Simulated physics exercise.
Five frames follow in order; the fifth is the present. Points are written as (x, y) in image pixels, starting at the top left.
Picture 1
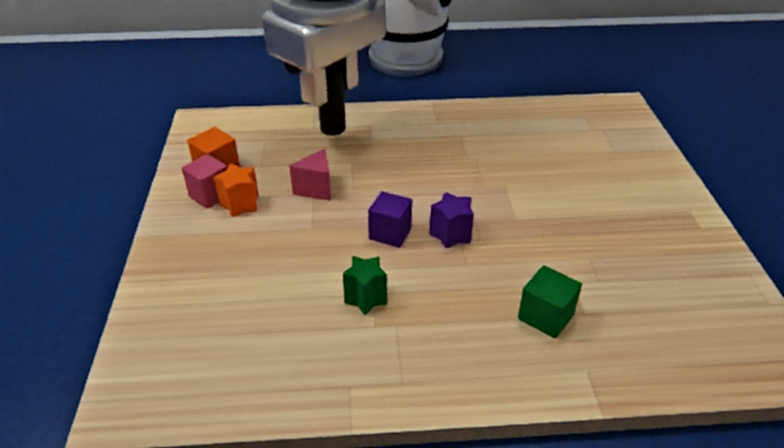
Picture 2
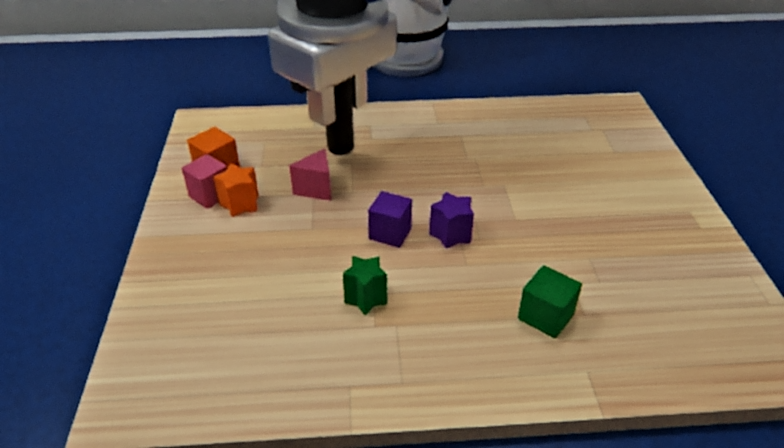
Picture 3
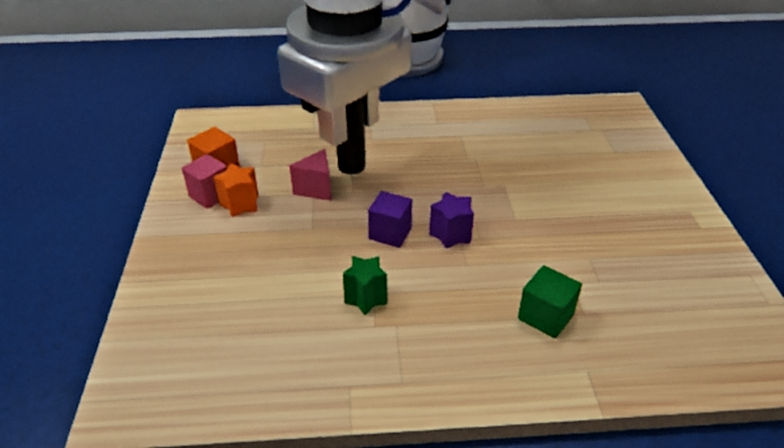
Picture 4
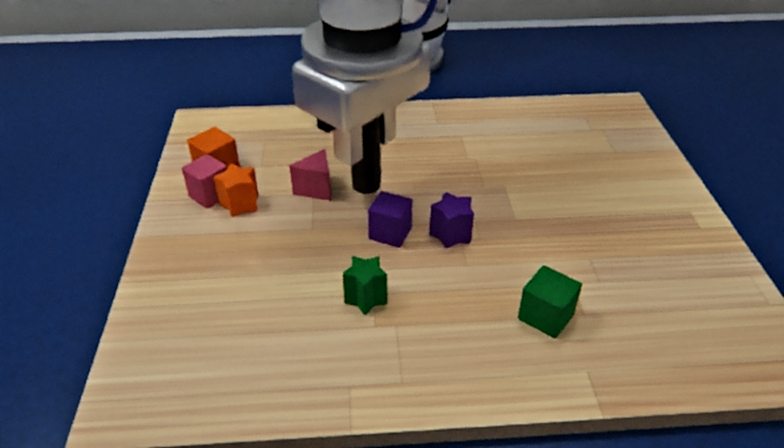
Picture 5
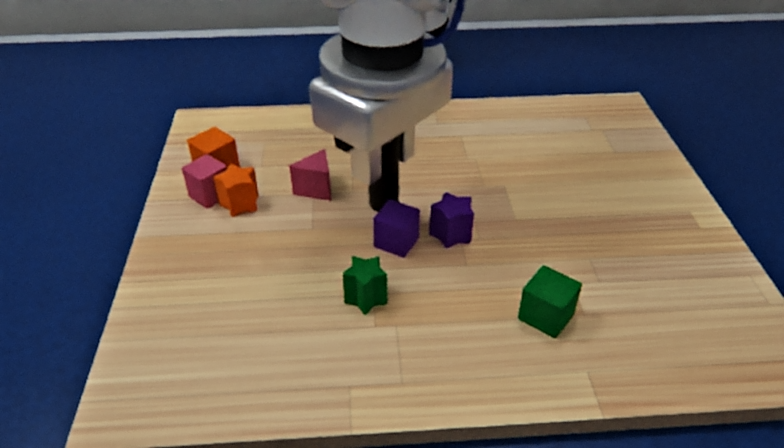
On a wooden board set on a blue surface, a robotic arm with a dark peg moves forward and slightly right among scattered coloured blocks, then nudges the purple cube slightly forward while the other blocks stay still.
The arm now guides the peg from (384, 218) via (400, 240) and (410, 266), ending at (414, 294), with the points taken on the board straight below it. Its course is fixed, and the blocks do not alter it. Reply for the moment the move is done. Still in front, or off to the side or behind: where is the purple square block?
I'd say it is still being pushed.
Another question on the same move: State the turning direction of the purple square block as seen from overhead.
It twists clockwise.
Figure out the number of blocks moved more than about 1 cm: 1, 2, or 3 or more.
I predict one.
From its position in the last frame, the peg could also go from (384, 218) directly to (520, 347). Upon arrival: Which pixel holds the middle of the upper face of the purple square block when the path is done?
It sits at (418, 263).
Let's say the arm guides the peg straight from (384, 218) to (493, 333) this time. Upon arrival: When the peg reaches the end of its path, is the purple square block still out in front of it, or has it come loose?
The peg no longer has it in front.
On the path given first. One third of the way, peg at (400, 227); purple square block at (409, 238), turned 15° clockwise.
Two thirds of the way, peg at (411, 252); purple square block at (414, 265), turned 30° clockwise.
At the end, peg at (414, 280); green star block not moved; purple square block at (419, 291), turned 55° clockwise.
